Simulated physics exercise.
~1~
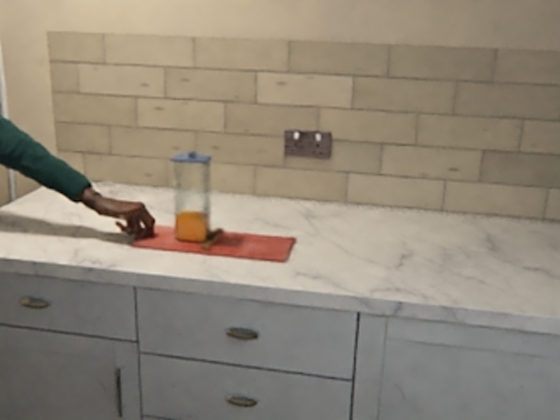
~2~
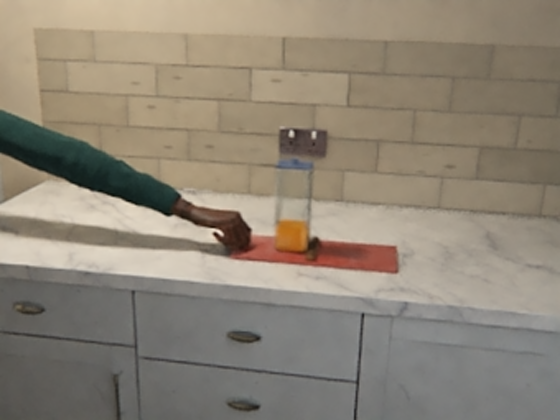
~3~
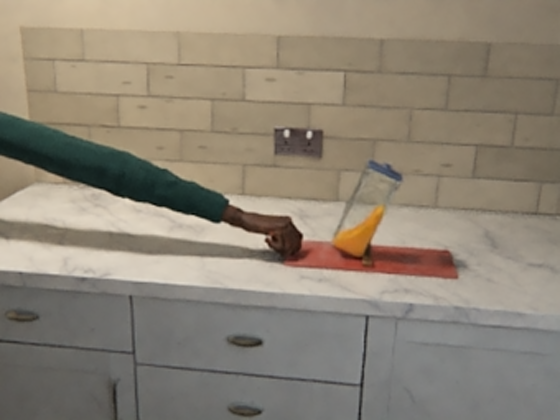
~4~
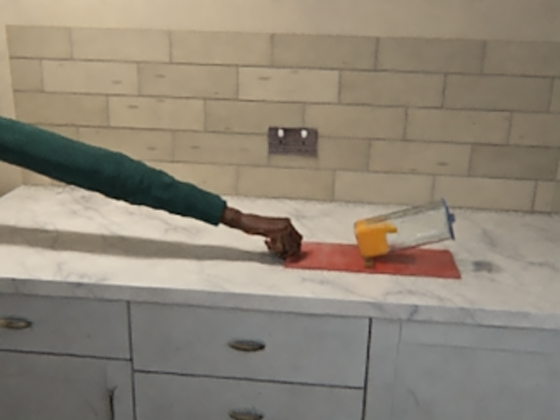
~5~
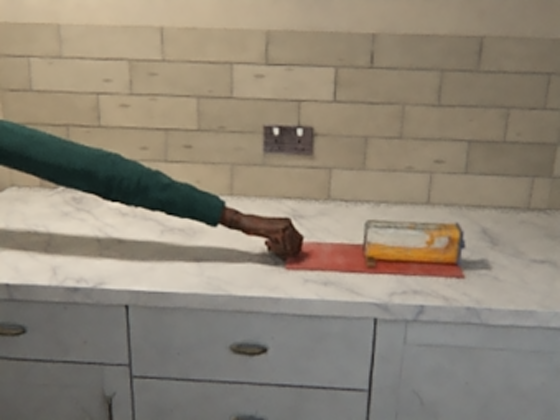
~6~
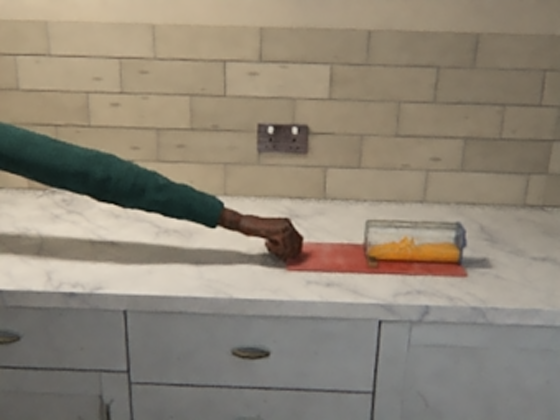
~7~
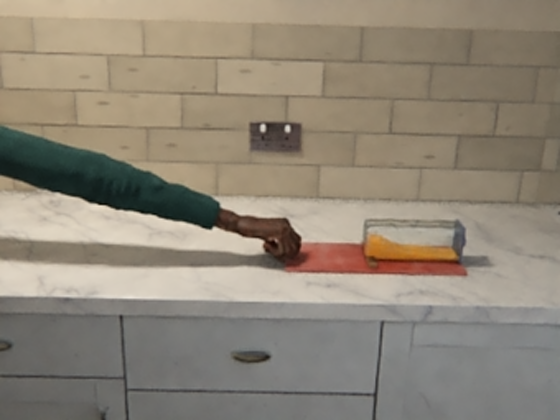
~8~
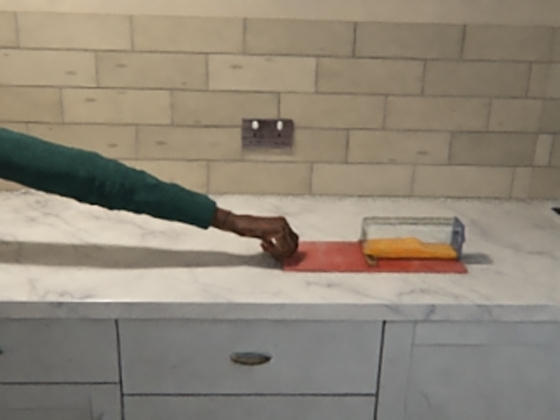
On a marble worktop, a hand pushes a red board right until its juice canister topples sideways.
